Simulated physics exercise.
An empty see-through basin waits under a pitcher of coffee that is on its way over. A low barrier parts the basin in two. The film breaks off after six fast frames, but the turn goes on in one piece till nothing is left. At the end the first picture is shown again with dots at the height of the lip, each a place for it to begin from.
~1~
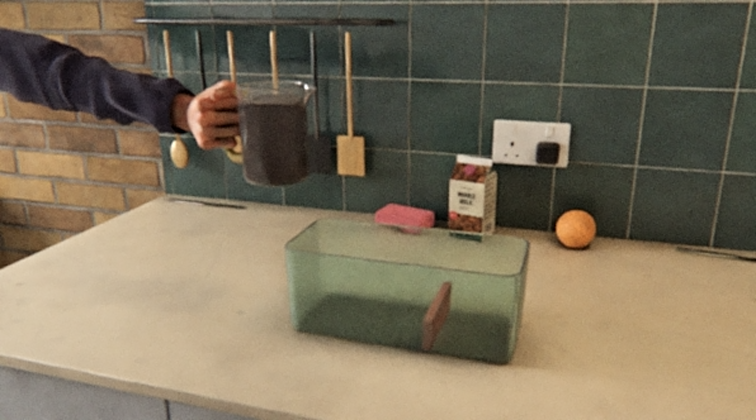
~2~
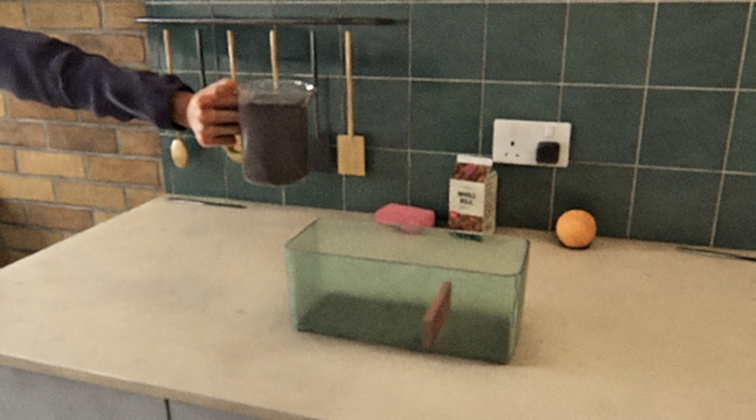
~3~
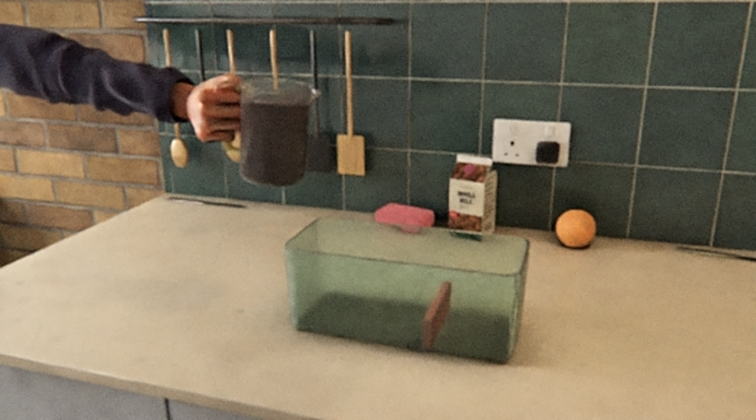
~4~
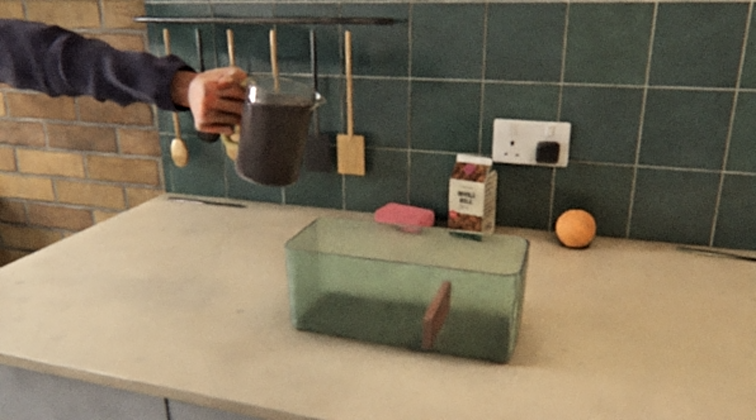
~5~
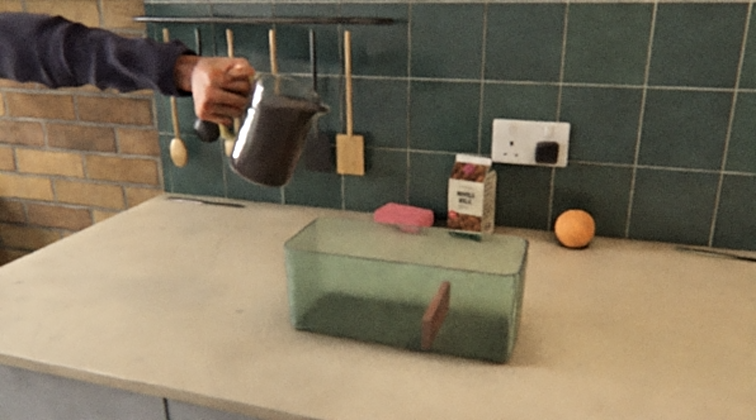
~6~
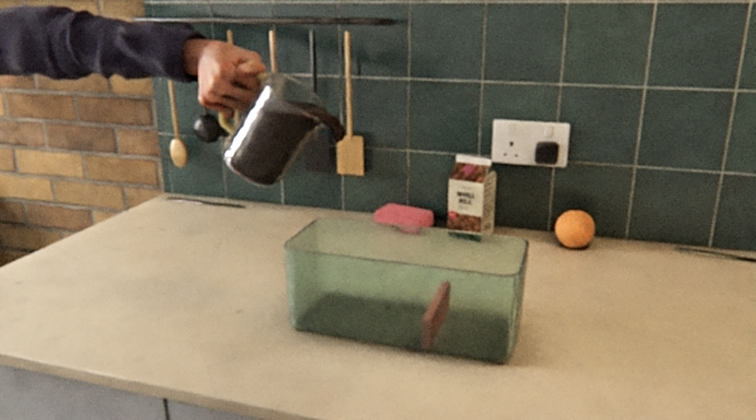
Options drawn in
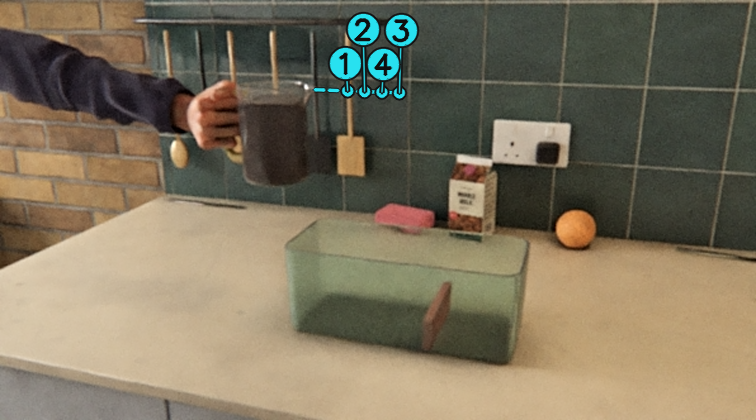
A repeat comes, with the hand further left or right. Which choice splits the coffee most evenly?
4 beats the others.
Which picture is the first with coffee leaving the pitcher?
Picture 6.
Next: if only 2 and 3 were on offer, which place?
That would be 3.
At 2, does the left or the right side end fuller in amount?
The left side.
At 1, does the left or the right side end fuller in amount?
The left side.
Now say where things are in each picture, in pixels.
Upright, lip at (315, 89); basin from (293, 327) to (514, 362); top of the wall at (438, 299); nothing has left yet, in the first picture.
Upright, lip at (316, 90); nothing has left yet, in the second picture.
Tipped about 6°, lip at (319, 94); nothing has left yet, in the third picture.
Tipped about 14°, lip at (324, 101); nothing has left yet, in the fourth picture.
Tipped about 24°, lip at (328, 112); nothing has left yet, in the fifth picture.
Tipped about 35°, lip at (332, 125); coffee is over the lip, down to (339, 139), in the sixth picture.
In cyan, 1 at (347, 90); 2 at (364, 91); 3 at (399, 93); 4 at (381, 92).
With 1, about 93 % ends left of the wall and 4 % right of it.
With 2, about 85 % ends left of the wall and 12 % right of it; 3 % is lost outside.
With 3, about 24 % ends left of the wall and 75 % right of it.
With 4, about 50 % ends left of the wall and 49 % right of it.
